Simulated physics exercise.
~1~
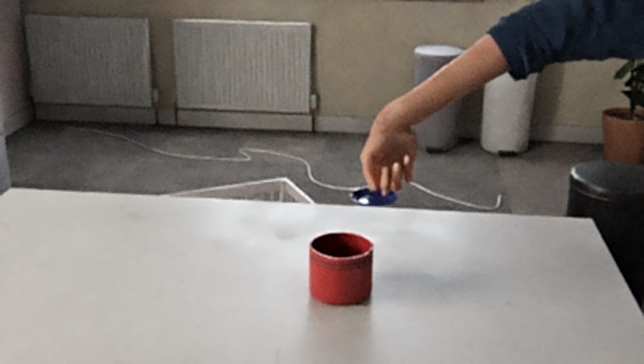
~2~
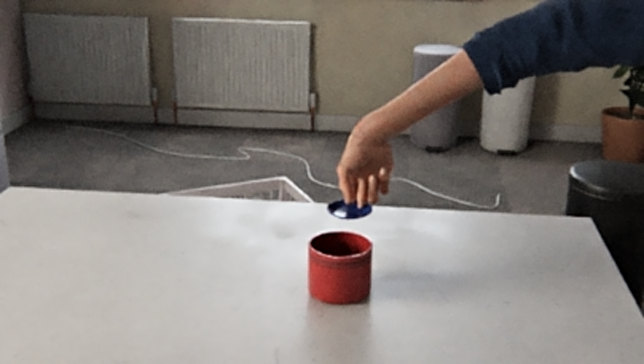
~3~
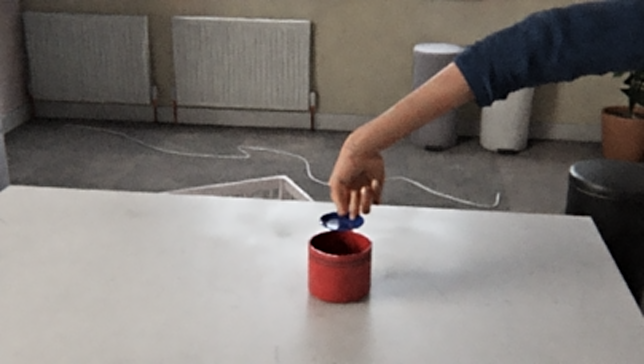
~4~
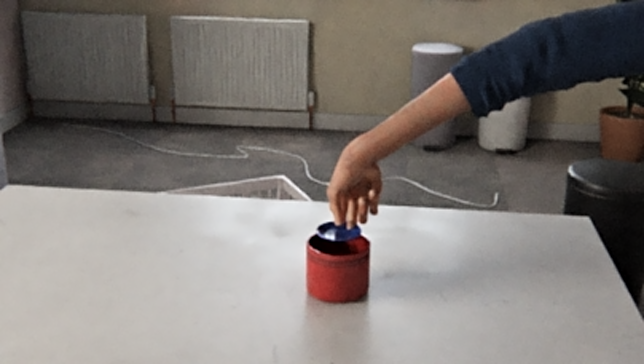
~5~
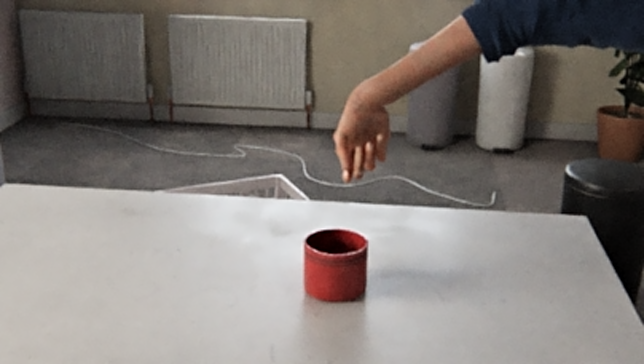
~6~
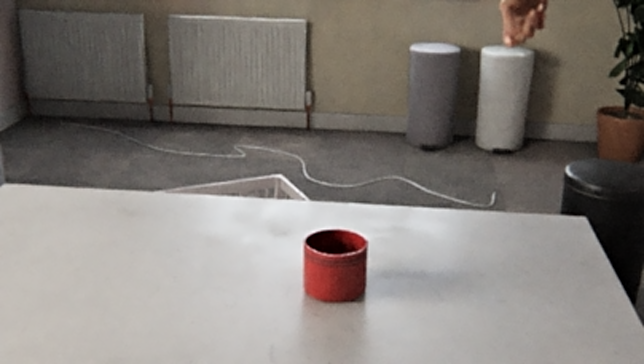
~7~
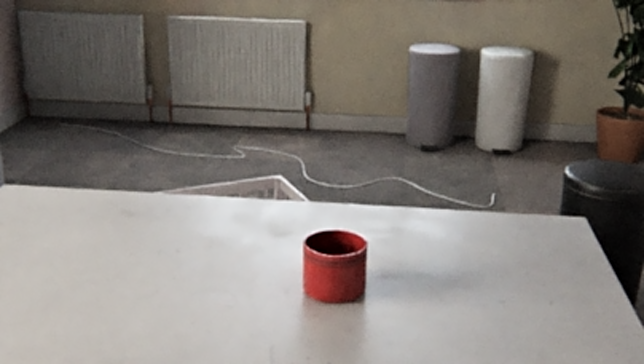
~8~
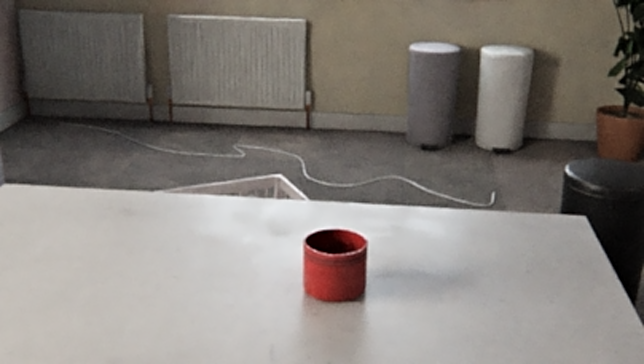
The clip opens on a red, open-topped cylindrical container standing on a pale table, with radiators, bins and a trailing white cord behind it. A hand reaches in from the right, holding a small blue disc above and slightly beyond the container. It moves the disc left and lowers it to the rim, where the disc tilts at the mouth. The fingers let go, and the disc slips past the rim and drops inside, out of sight. The empty hand draws back up and leaves at the right, while the red container stays standing, its mouth uncovered.
